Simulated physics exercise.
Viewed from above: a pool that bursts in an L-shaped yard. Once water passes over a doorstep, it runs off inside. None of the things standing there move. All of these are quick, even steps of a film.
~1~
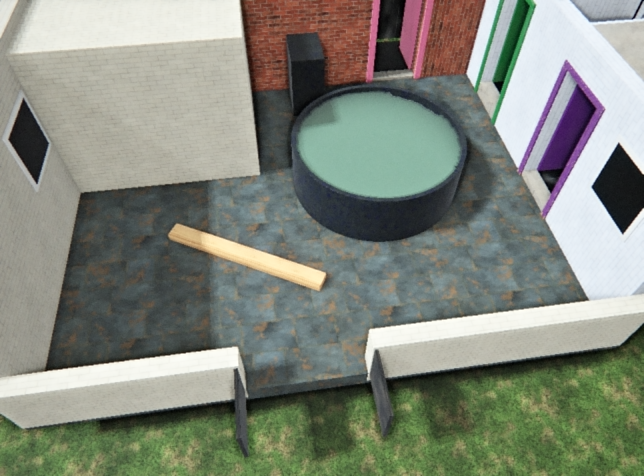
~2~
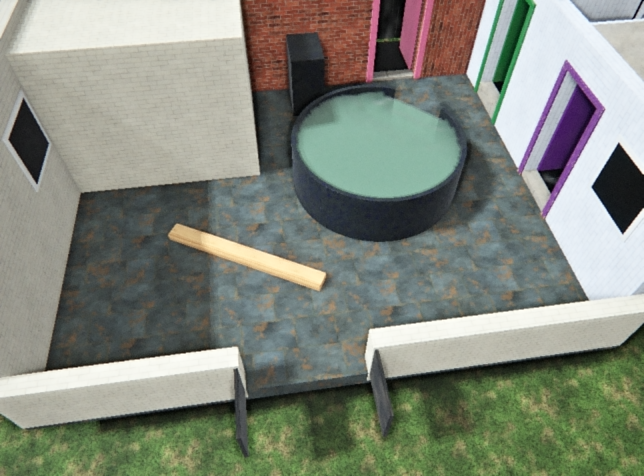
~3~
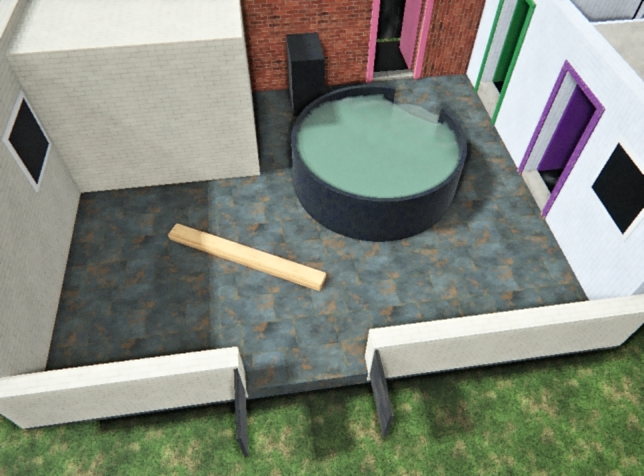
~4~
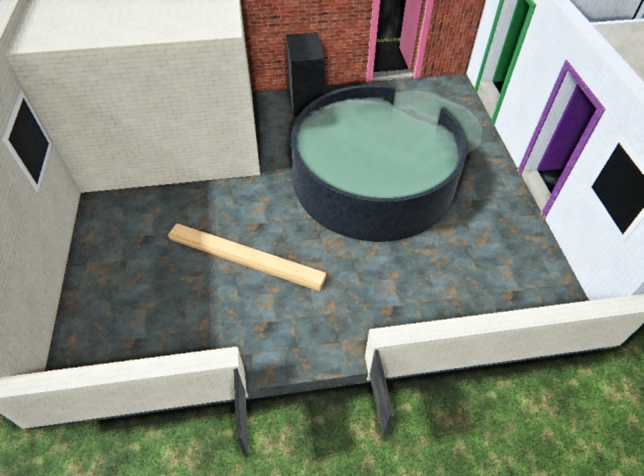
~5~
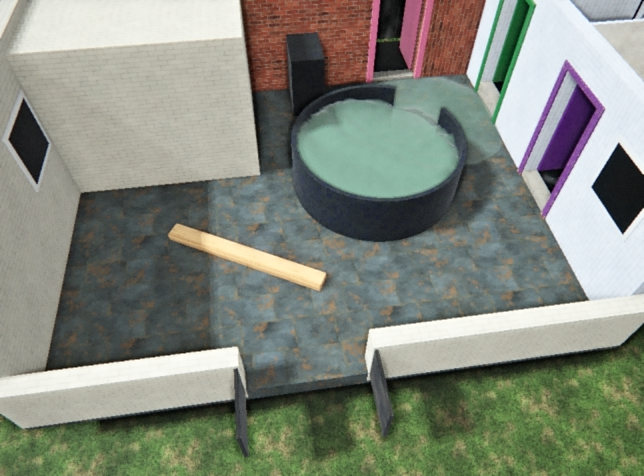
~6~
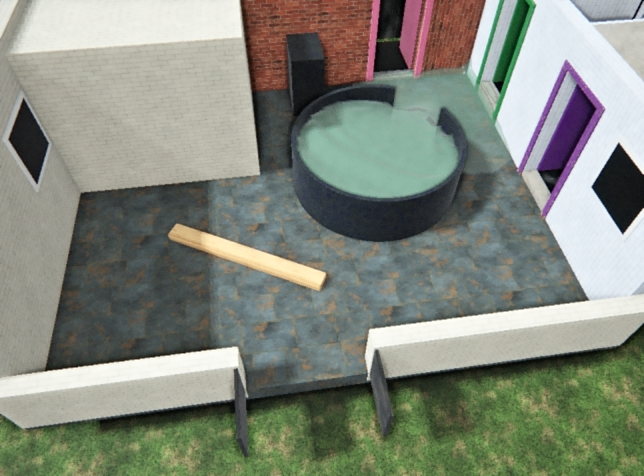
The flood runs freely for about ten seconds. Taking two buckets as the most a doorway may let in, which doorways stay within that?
Result: The green door exceeds two buckets; the purple door never exceeds two buckets; the pink door exceeds two buckets.
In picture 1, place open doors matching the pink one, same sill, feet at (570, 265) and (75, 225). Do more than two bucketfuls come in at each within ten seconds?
Well, one comes out higher, the other comes out lower.
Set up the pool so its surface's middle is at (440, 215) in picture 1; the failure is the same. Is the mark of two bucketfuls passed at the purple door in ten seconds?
I'd say the purple door crosses the line.
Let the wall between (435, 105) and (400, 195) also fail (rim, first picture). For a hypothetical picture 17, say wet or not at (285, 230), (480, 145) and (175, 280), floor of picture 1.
The three spots, in order, are spared, inundated and spared.
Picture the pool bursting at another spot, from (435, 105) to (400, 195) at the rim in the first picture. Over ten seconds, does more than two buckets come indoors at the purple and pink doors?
My reading: Purple is over; pink lets more in.
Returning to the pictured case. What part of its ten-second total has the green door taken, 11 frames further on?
I'd say some 50 per cent.
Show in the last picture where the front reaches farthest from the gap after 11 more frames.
I'd point to (567, 261).
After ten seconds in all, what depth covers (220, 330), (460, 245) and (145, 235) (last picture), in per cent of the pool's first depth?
4, 6 and 2 in a hundred, in turn.
A moment on, water covers 15 % of the floor; the green door over two buckets in, the purple door wet at the sill, nothing in, the pink door over two buckets in.
Next, water covers 25 % of the floor; the green door far over two buckets in, the purple door wet at the sill, nothing in, the pink door far over two buckets in.
Then, water covers 40 % of the floor; the green door far over two buckets in, the purple door wet at the sill, nothing in, the pink door far over two buckets in.
Later, water covers 65 % of the floor; the green door far over two buckets in, the purple door wet at the sill, nothing in, the pink door far over two buckets in.
In the end, water covers 95 % of the floor; the green door far over two buckets in, the purple door wet at the sill, nothing in, the pink door far over two buckets in.
